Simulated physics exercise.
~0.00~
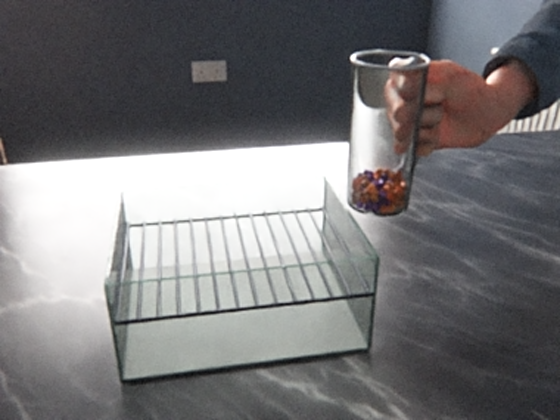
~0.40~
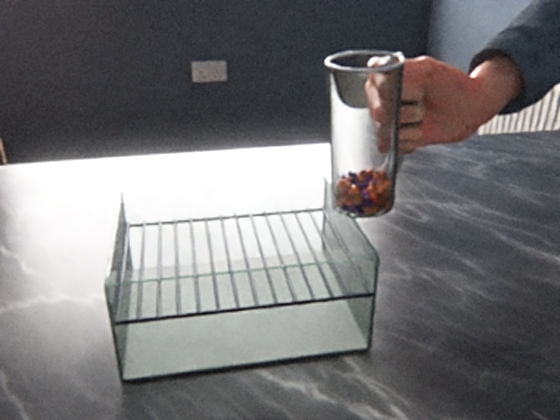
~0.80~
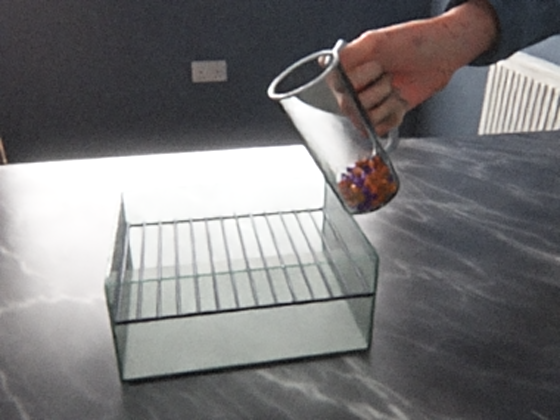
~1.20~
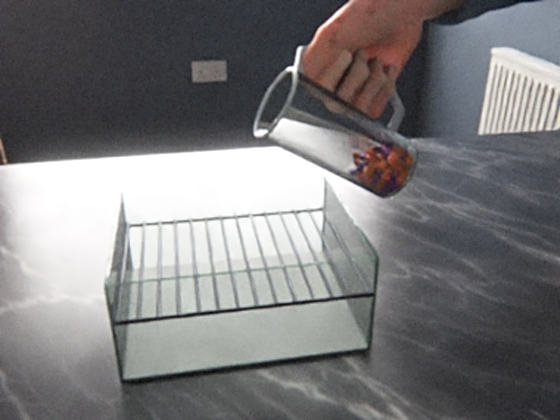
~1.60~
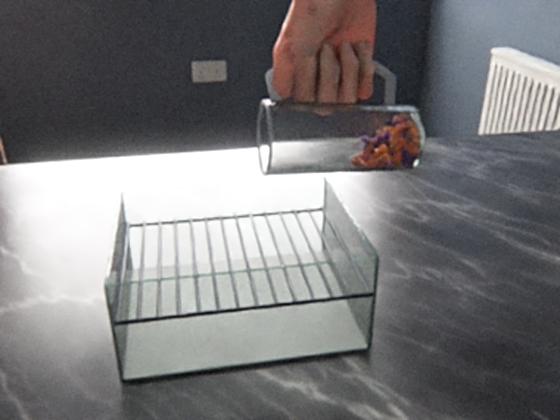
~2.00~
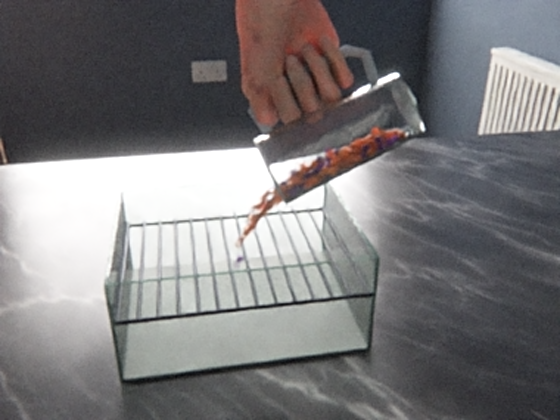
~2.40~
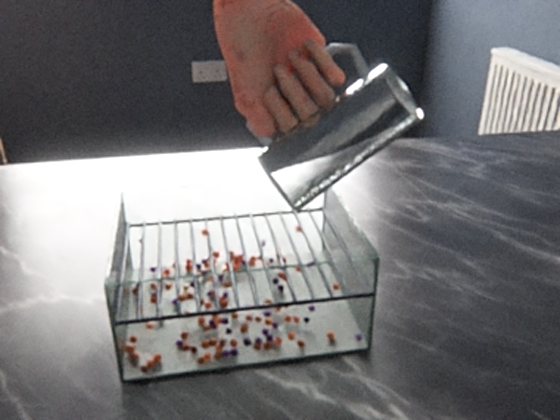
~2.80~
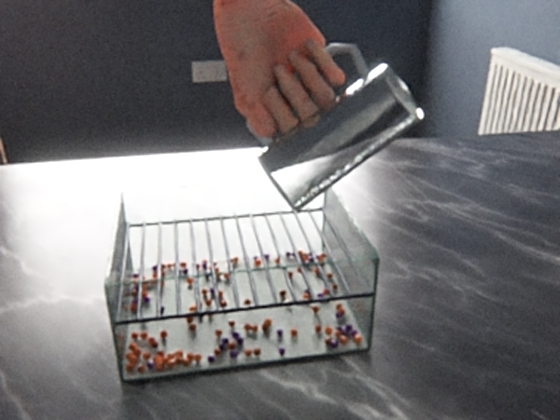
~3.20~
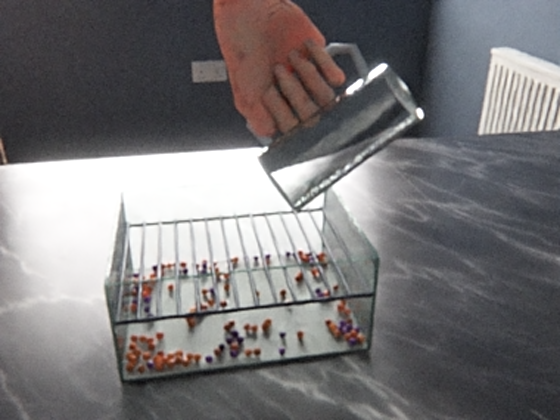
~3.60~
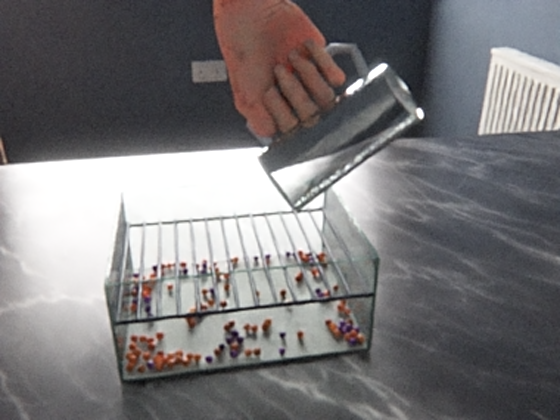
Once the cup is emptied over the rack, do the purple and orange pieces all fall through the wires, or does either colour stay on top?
They all fall through the wires. Both the purple pieces and the orange pieces end up below the rack, so it does not separate the colours.
